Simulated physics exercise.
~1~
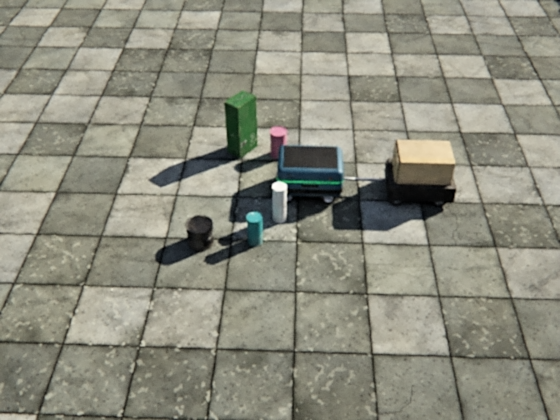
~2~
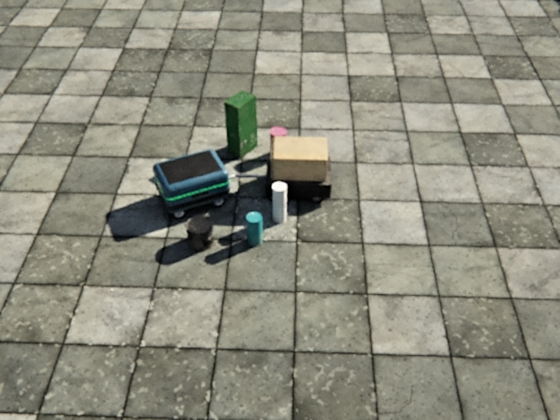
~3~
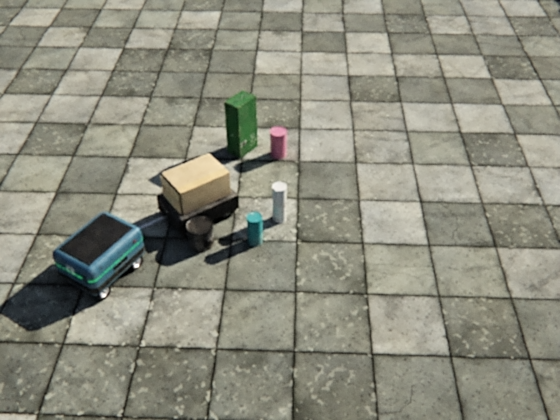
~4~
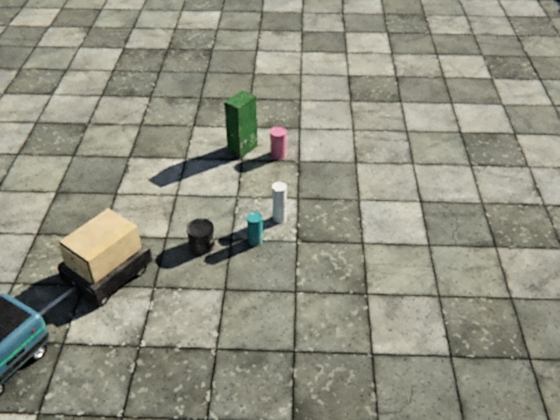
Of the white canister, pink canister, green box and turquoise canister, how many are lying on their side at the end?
None of them are lying on their side. The three canisters and the green box all still stand upright.
